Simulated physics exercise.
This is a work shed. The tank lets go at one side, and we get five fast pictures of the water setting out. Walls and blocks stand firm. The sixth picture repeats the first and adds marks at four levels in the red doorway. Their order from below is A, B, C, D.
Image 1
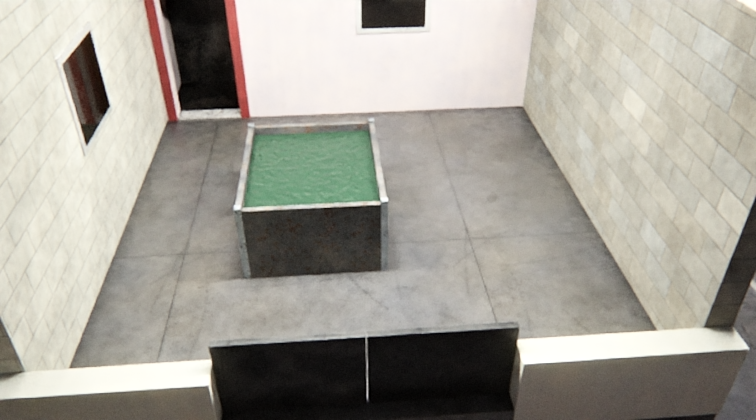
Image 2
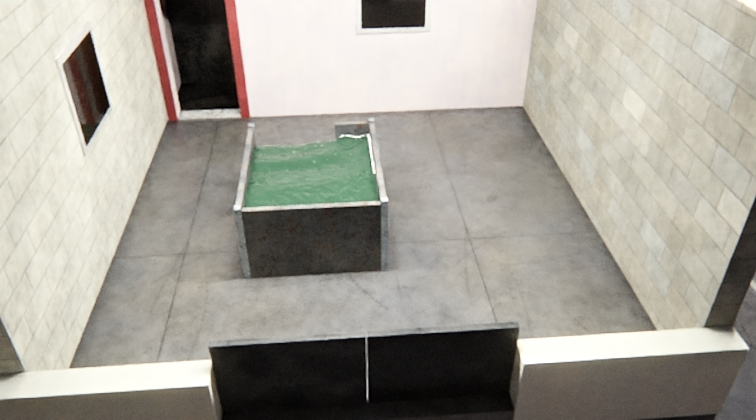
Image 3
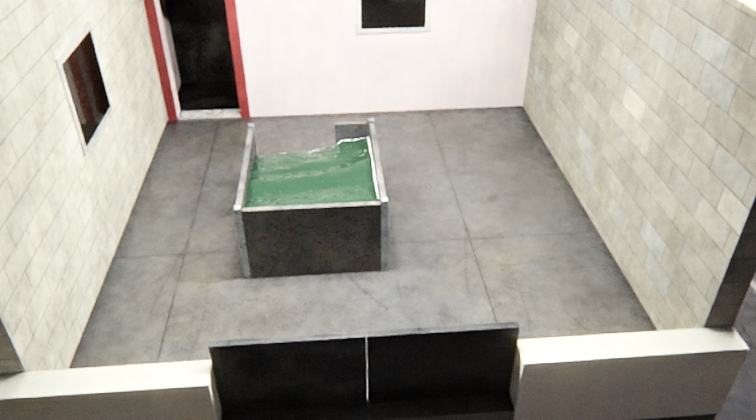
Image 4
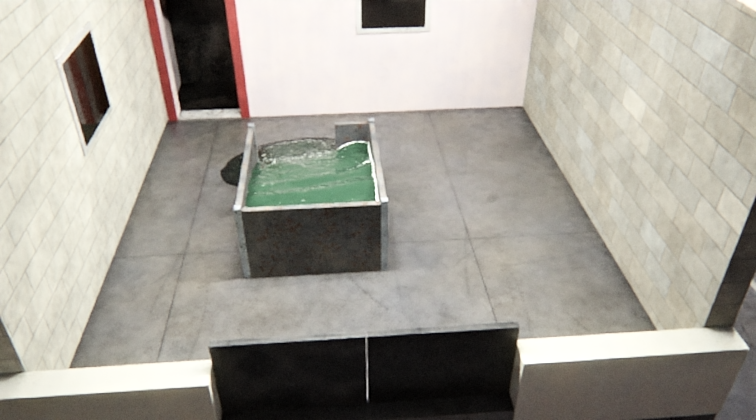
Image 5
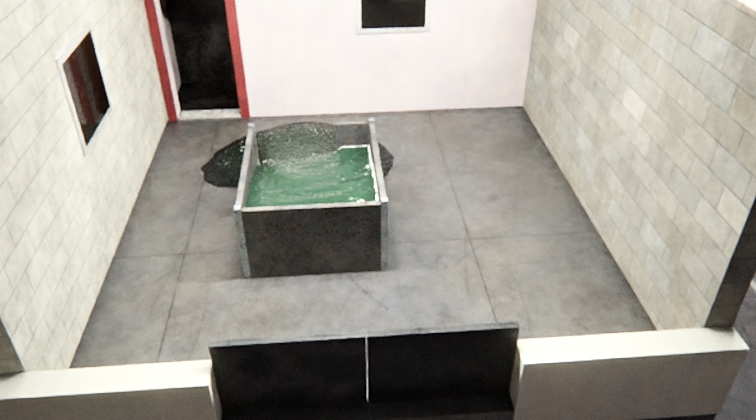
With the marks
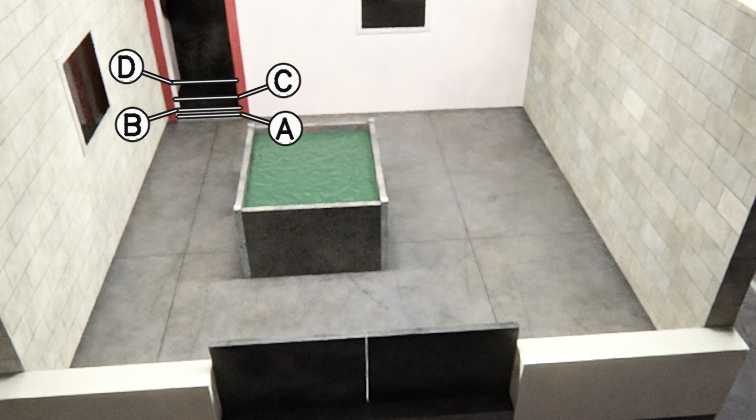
In a work shed with a red-framed doorway, green water rests in a rectangular tank, then sinks and churns as its far side opens, and a dark wet patch emerges behind it, first left, then right.
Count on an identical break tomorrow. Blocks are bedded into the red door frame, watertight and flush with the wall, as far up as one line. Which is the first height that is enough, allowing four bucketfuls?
Take C.
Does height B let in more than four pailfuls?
Yes.
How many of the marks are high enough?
Two.
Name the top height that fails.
That is height B.
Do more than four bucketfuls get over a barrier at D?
No, not at all.
In white, A at (209, 115); B at (208, 109); C at (206, 98); D at (204, 81); from the bottom up A, B, C, D.
Choosing A, dozens of bucketfuls pour in.
Choosing B, about 9 bucketfuls get in.
Choosing C, a splash gets over, under a bucket.
Choosing D, nothing gets over.
